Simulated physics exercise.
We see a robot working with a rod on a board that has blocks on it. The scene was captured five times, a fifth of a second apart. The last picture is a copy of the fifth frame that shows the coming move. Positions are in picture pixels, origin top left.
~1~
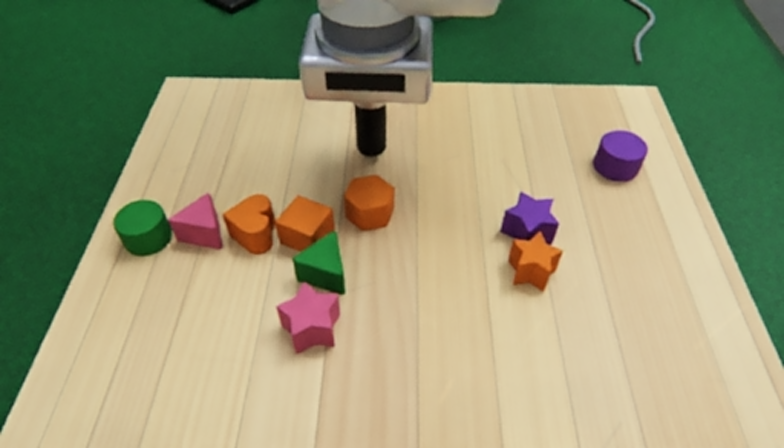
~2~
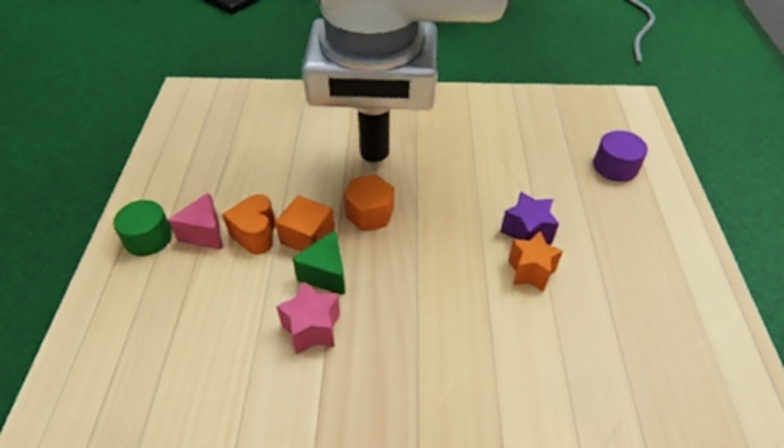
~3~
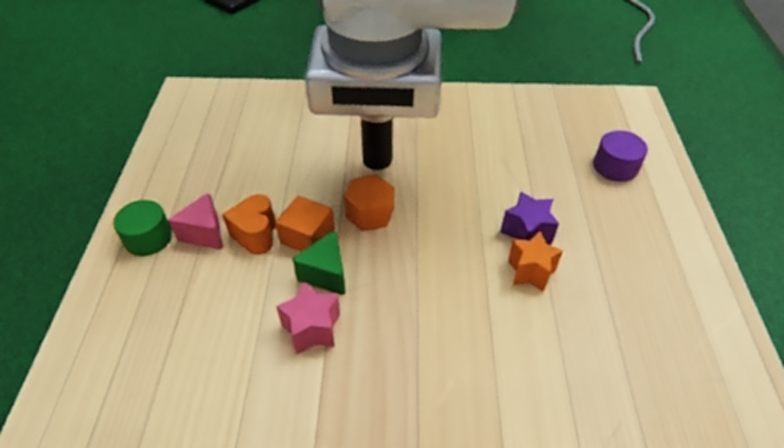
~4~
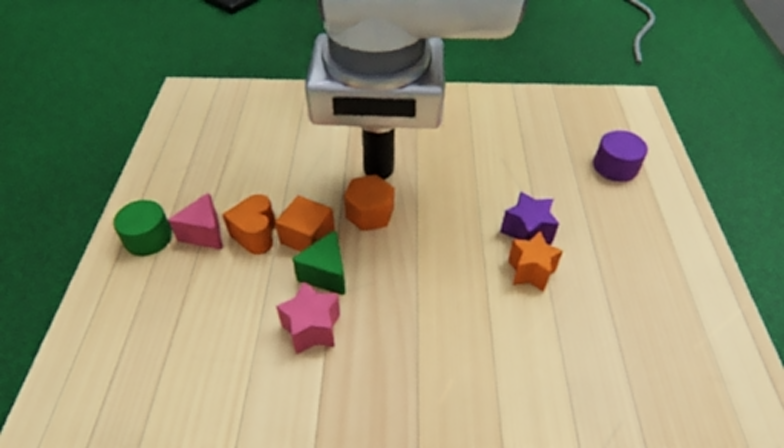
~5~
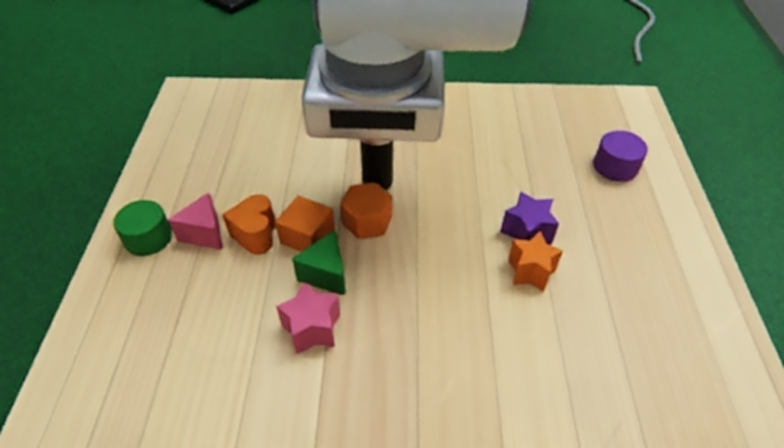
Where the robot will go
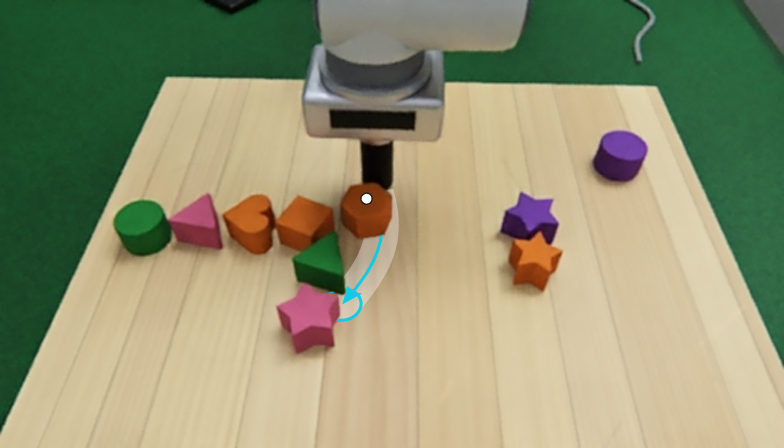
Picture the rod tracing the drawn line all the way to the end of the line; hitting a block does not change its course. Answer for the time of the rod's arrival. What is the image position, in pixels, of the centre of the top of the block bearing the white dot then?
Close to (295, 280).
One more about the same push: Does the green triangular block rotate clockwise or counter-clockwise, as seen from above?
With the clock.
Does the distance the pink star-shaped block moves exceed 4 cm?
My answer is no.
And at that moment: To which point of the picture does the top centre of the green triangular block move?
Most likely (252, 275).
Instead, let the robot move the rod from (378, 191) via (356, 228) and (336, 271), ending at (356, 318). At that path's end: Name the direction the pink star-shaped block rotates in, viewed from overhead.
From the top, the block rotates counterclockwise.
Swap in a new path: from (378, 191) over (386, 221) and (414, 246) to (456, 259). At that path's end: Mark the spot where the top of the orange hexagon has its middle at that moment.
It is going to be at (361, 229).
Drawn move, from (378, 191) through (382, 227) and (371, 266) to (343, 304); the dot is on the orange hexagon.
On the path given first. One third of the way, rod at (382, 219); green triangular block at (318, 256), turned 15° anticlockwise; orange hexagon at (352, 229), turned 50° clockwise.
Two thirds of the way, rod at (370, 258); pink star-shaped block at (304, 312), turned 20° anticlockwise; green triangular block at (286, 271); orange hexagon at (329, 259), turned 90° clockwise.
At the end, rod at (342, 296); orange four-sided block still; pink star-shaped block at (284, 329), turned 75° anticlockwise; green triangular block at (252, 275), turned 25° clockwise; orange hexagon at (295, 280), turned 115° clockwise.
